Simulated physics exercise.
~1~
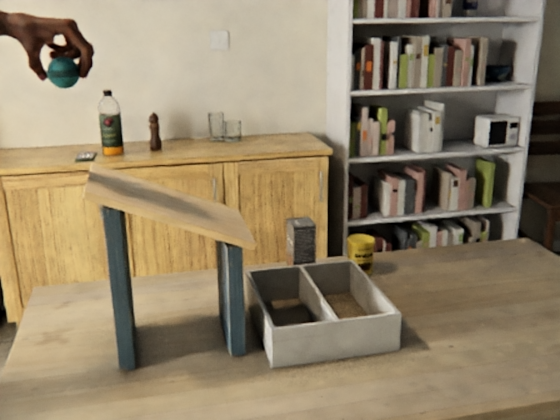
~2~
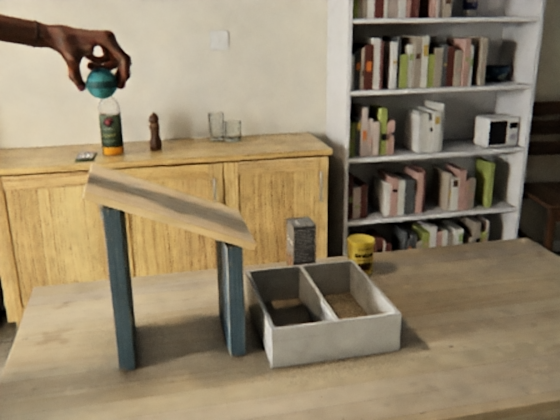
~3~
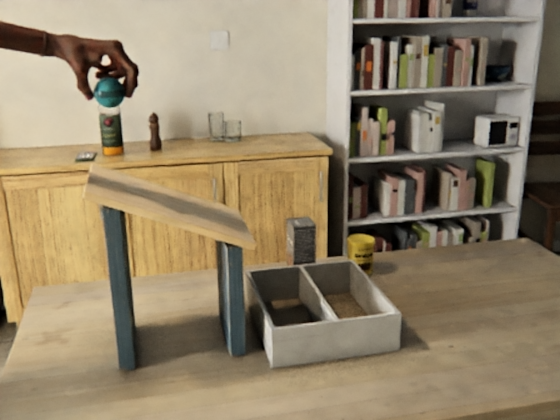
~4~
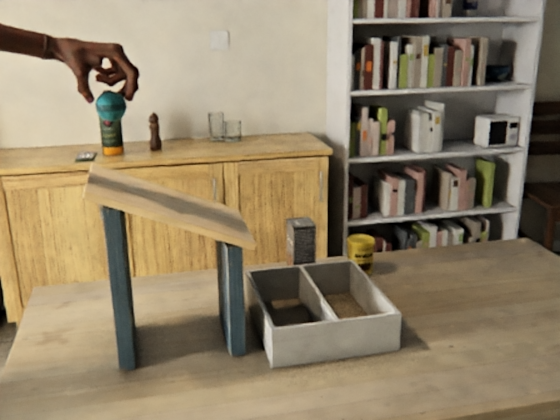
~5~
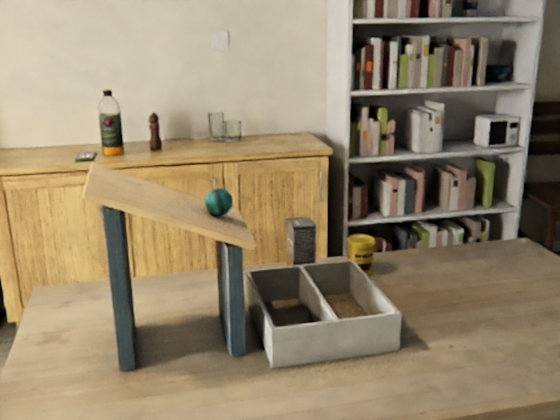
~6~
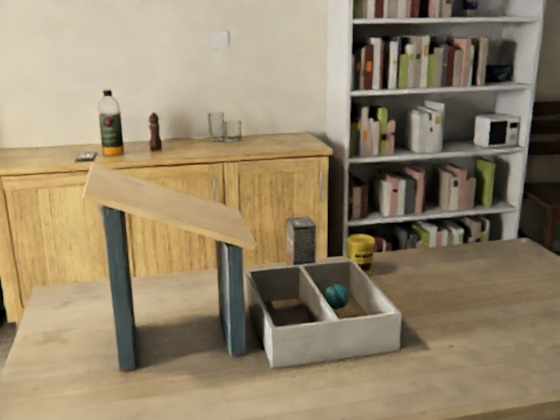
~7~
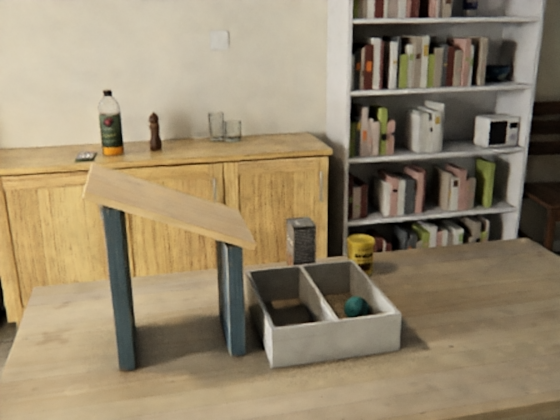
On a wooden table, a released turquoise ball rolls down a sloping board into the tray's farther bay.
